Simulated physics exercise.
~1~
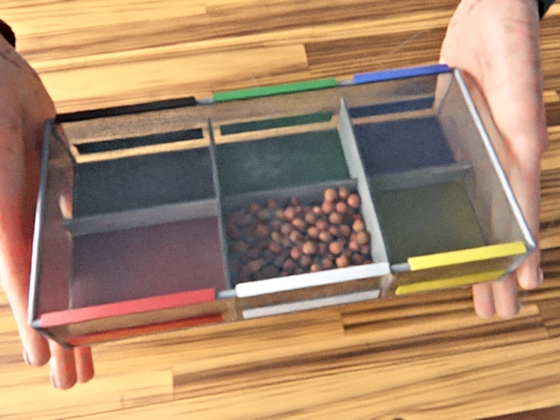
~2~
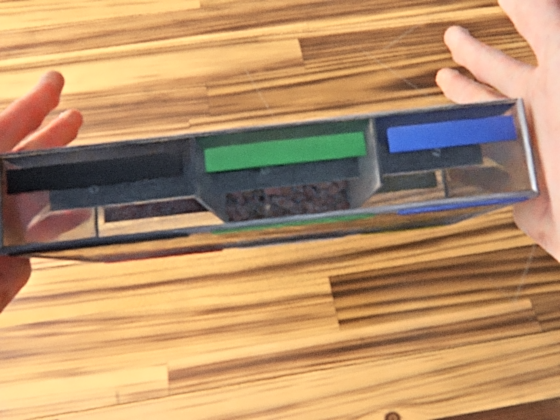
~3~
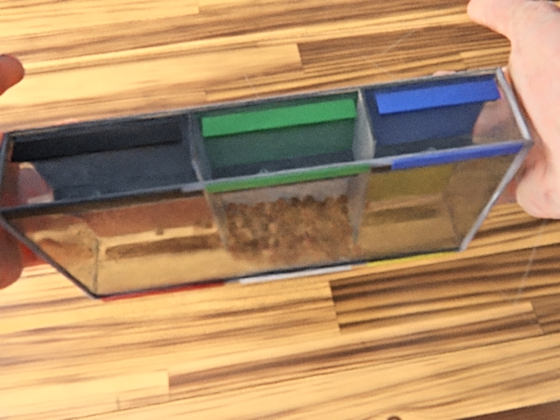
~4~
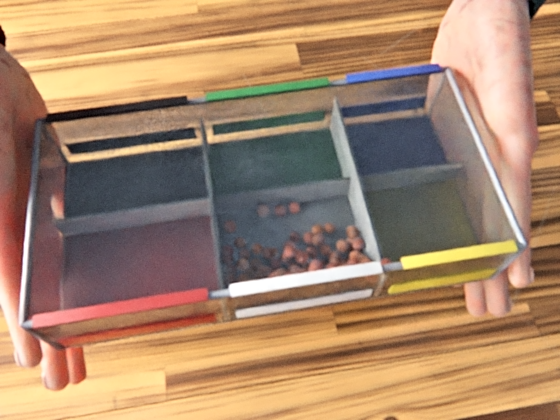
Two hands hold a shallow, clear-lidded box by its ends above a striped wooden table, seen from above. Its six compartments are marked black, green and blue along the far side and red, white and yellow along the near side, with reddish-brown pellets heaped in the white one. The hands tip the box steeply until its black, green and blue edge faces the viewer, then it shows at a different steep angle, the pellets still grouped in the middle. Finally they bring it back level, and the visible pellets lie scattered in the white compartment, mostly toward its near right, leaving bare floor.
